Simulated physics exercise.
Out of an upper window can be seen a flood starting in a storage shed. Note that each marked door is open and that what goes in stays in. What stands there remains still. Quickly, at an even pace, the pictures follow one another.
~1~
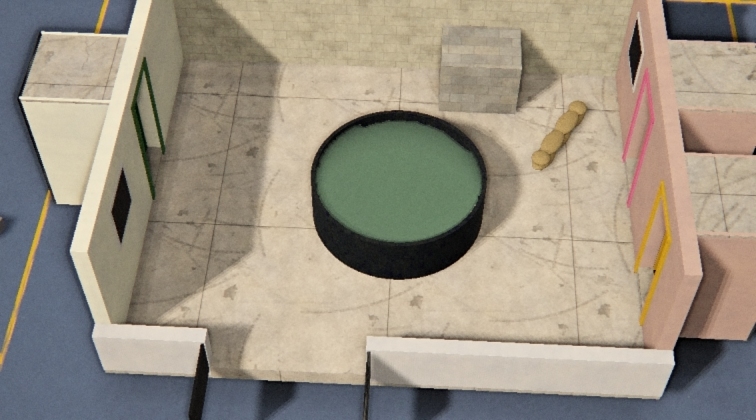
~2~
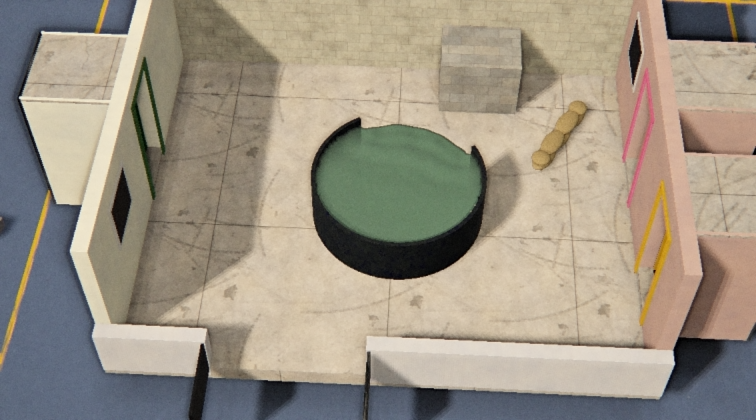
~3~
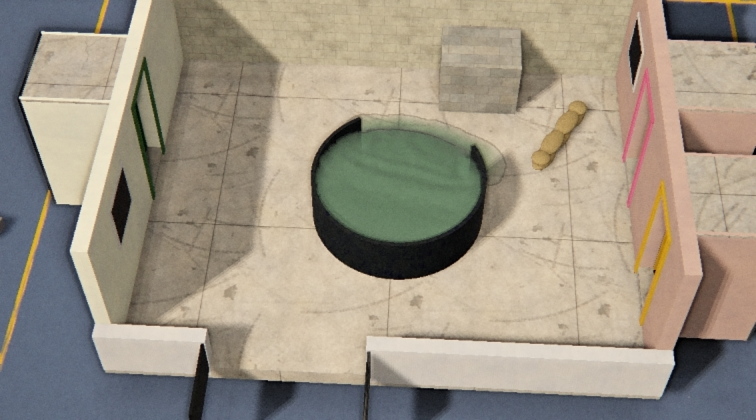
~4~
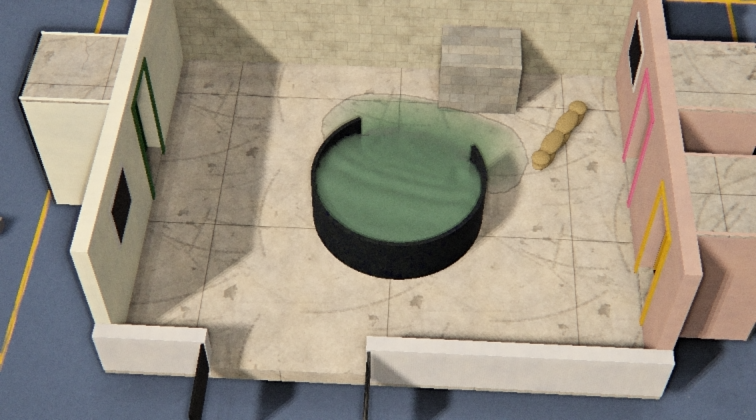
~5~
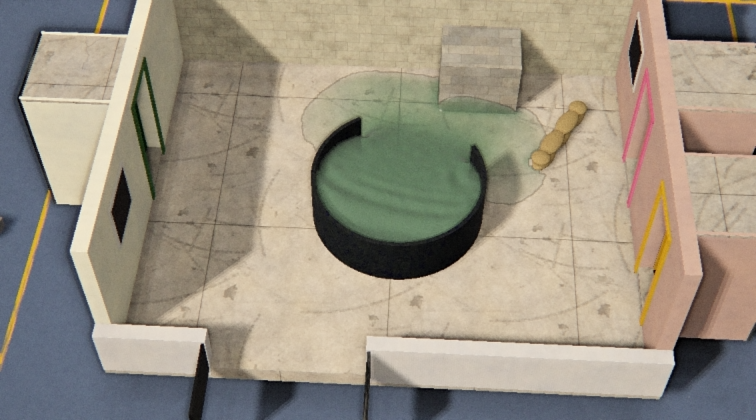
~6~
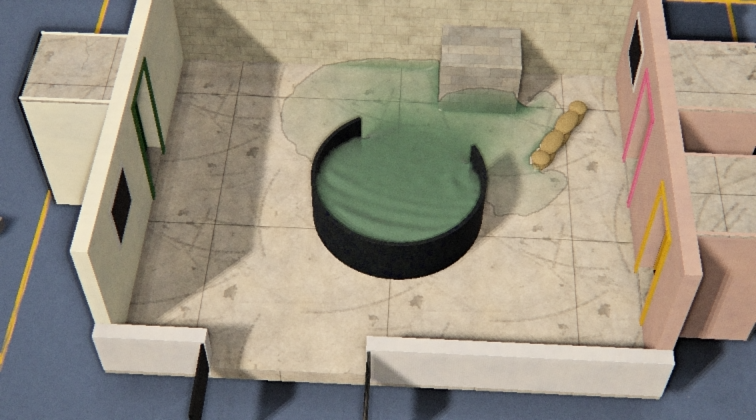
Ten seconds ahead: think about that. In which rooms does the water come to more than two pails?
In order: The pink door will keep it to two buckets, the green door will keep it to two buckets, the yellow door will keep it to two buckets.
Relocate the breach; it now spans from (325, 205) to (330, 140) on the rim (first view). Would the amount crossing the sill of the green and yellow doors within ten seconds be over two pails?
Green: Exceeds it; yellow: Falls short.
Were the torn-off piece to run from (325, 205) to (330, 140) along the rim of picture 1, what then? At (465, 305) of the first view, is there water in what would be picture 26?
Untouched.
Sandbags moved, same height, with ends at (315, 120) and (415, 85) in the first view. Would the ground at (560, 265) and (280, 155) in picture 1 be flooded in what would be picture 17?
Taken in order, the two spots are bare and drenched.
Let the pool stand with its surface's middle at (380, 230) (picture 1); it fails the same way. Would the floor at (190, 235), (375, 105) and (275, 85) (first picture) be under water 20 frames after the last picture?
Bone-dry, soaked, soaked.
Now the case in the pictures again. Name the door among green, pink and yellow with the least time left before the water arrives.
That would be the pink-painted one.
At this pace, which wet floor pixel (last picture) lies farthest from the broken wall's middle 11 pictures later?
My best guess is about (184, 62).
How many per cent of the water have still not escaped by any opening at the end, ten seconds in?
Estimate: 86 per cent.
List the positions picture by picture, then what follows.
The first picture shows still water in the round pool at (399, 178).
In the second picture, the front is at a hidden place, out from the gap on the round pool's far side.
In the third picture, water pours out on the round pool's far side and has run to a hidden place.
In the fourth picture, water pours out on the round pool's far side and has run to (331, 118).
In the fifth picture, the front is at (323, 96), out from the gap on the round pool's far side.
In the sixth picture, the front is at (554, 103), out from the gap on the round pool's far side.
A moment on, water covers 25 % of the floor; the pink door wet at the sill, nothing in, the green door not reached, the yellow door not reached.
Next, water covers 35 % of the floor; the pink door wet at the sill, nothing in, the green door not reached, the yellow door not reached.
Then, water covers 60 % of the floor; the pink door under two buckets in, the green door wet at the sill, nothing in, the yellow door wet at the sill, nothing in.
Later, water covers 90 % of the floor; the pink door under two buckets in, the green door wet at the sill, nothing in, the yellow door wet at the sill, nothing in.
In the end, water covers 100 % of the floor; the pink door under two buckets in, the green door wet at the sill, nothing in, the yellow door wet at the sill, nothing in.
